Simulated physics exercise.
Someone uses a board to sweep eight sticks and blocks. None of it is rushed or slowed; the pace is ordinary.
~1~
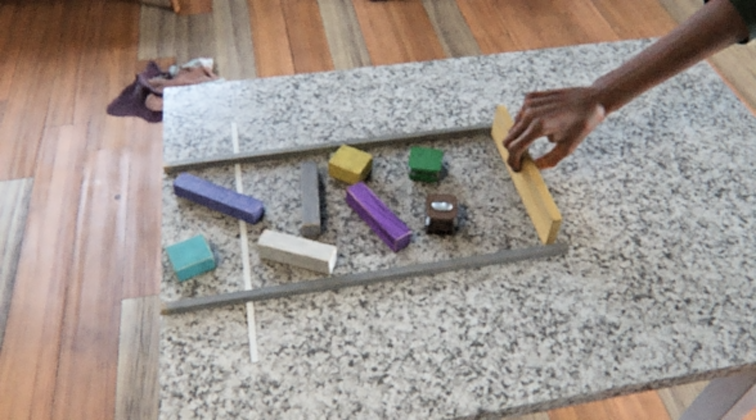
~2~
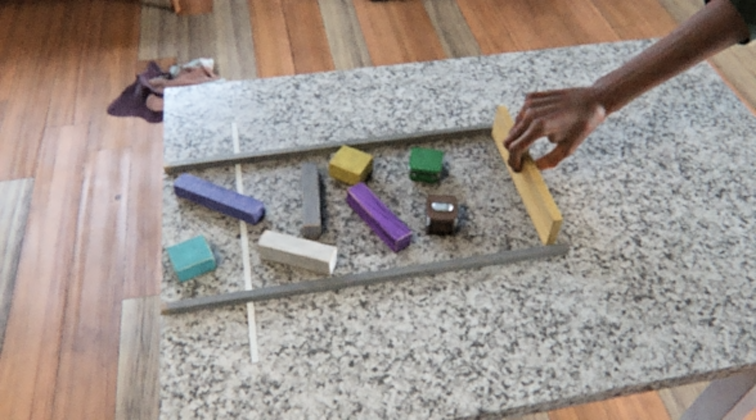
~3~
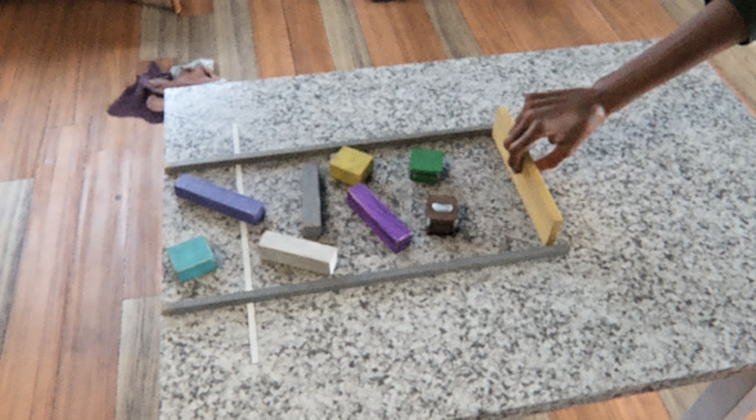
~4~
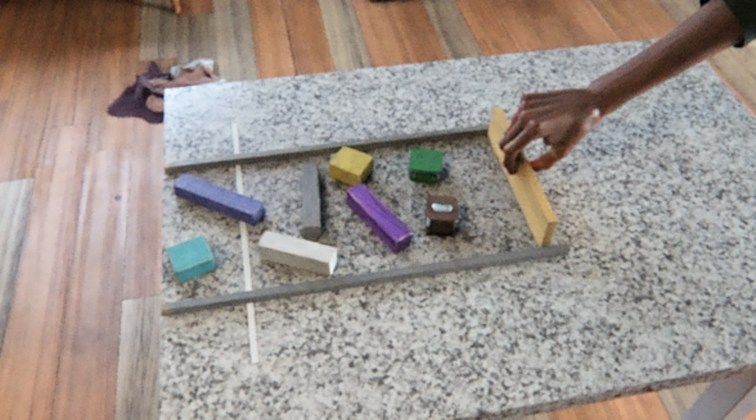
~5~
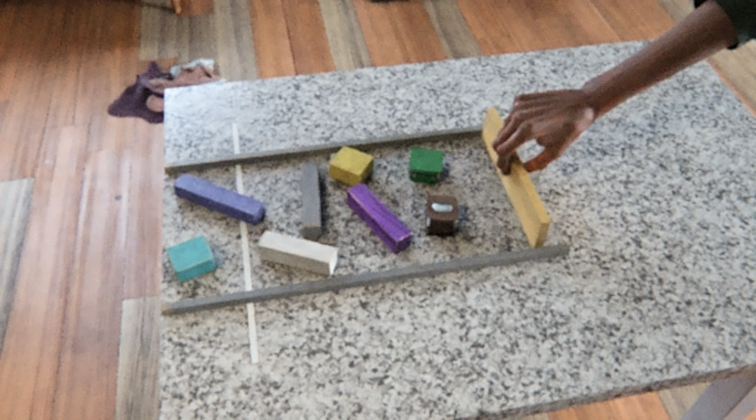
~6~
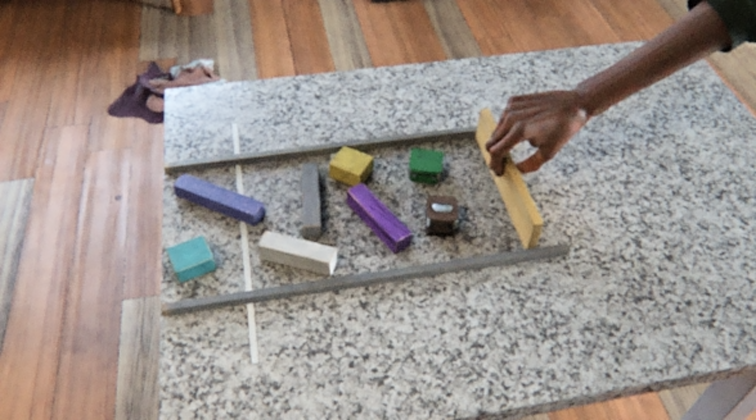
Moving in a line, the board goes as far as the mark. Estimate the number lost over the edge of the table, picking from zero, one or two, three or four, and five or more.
Lost over the edge: One or two.
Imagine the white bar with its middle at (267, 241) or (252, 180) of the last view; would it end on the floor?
So in the first try it ends up below, and in the second it is not lost.
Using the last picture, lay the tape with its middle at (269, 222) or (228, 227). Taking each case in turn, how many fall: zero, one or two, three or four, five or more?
First place: None; second place: Three or four.
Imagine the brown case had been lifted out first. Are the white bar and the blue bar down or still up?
I'd say the white bar stays where it is, while the blue bar ends up down.
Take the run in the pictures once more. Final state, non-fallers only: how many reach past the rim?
It's 1.
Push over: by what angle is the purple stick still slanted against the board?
It sits some 10° out of line.
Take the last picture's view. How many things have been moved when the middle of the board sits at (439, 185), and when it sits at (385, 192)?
At the first spot the count is 2, and at the second it is 5.
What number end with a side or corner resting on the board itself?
The count in contact is 3.
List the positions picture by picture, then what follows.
The first picture shows turquoise block (191, 258); blue bar (218, 198); white bar (297, 252); board (523, 172); tape (243, 224).
The second picture shows blue bar (219, 199); board (524, 172).
The third picture shows white bar (298, 253); brown case (441, 215).
The fourth picture shows turquoise block (191, 259); yellow block (351, 167).
The fifth picture shows blue bar (219, 199); green case (426, 167).
The sixth picture shows turquoise block (191, 259); blue bar (219, 199); white bar (298, 253); board (506, 176); tape (243, 225).
Early on, none off yet; turquoise block at rest near (191, 259); blue bar at rest near (219, 199); white bar at rest near (298, 253).
A while later, none off yet; turquoise block at rest near (191, 259); blue bar at rest near (219, 199); white bar travelled a little near (275, 256).
Further along, none off yet; turquoise block travelled a little near (178, 261); blue bar travelled a little near (181, 197); white bar travelled about its own width near (211, 262).
Finally, the number that fall off is one or two; lost, blue bar and turquoise block.
